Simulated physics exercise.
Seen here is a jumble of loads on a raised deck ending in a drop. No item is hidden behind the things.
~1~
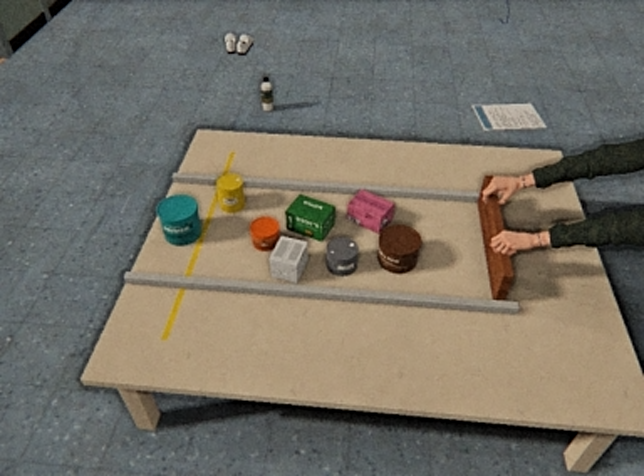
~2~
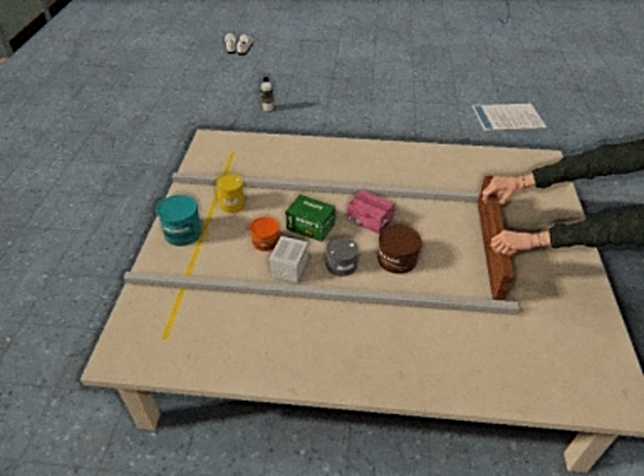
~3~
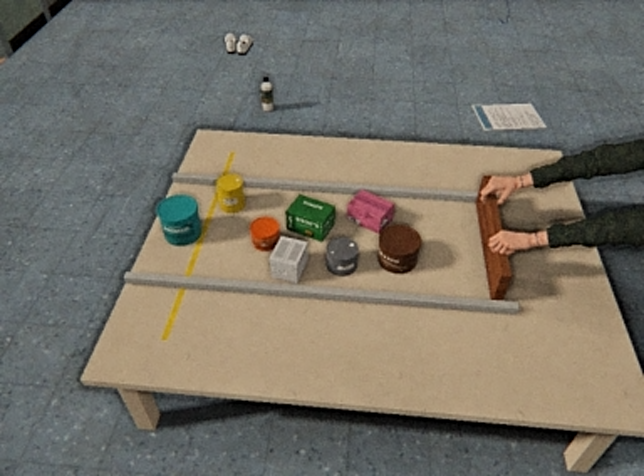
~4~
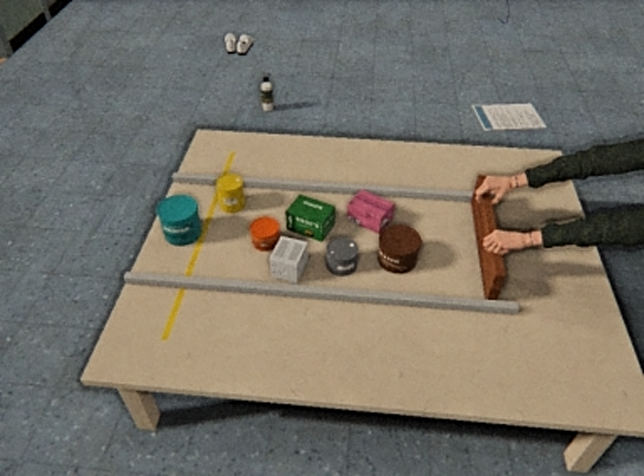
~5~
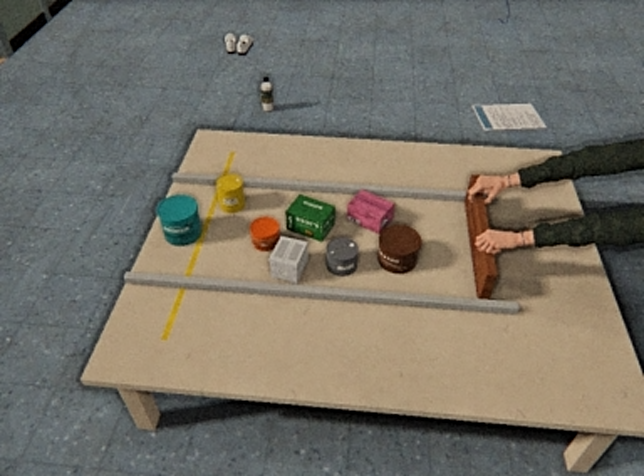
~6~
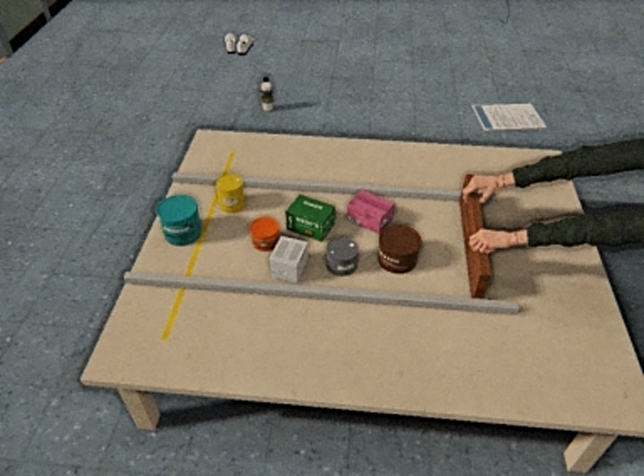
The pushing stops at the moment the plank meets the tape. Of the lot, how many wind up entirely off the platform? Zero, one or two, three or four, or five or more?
A single one or a pair drops off.
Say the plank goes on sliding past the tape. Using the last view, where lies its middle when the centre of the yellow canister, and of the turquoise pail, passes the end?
First it's close to (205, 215), next close to (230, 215).
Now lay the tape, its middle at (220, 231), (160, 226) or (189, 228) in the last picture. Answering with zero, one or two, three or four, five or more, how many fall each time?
Well, it comes out as one to two, more than four and three or four, in that order.
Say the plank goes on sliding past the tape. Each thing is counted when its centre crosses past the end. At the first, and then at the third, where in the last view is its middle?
(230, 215), then (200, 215).
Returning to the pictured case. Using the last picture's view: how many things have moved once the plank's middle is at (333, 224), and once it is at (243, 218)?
Moved so far: 5, then 8.
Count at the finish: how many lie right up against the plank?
4 end up touching it.
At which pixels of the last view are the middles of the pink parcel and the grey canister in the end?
Final spots - pink parcel (194, 188), grey canister (172, 261).
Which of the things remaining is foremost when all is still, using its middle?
Orange pail.
Early on, none off yet; turquoise pail at rest near (180, 221); yellow canister at rest near (231, 194); orange pail at rest near (265, 234).
Finally, the number that fall off is one or two; lost, yellow canister and turquoise pail.
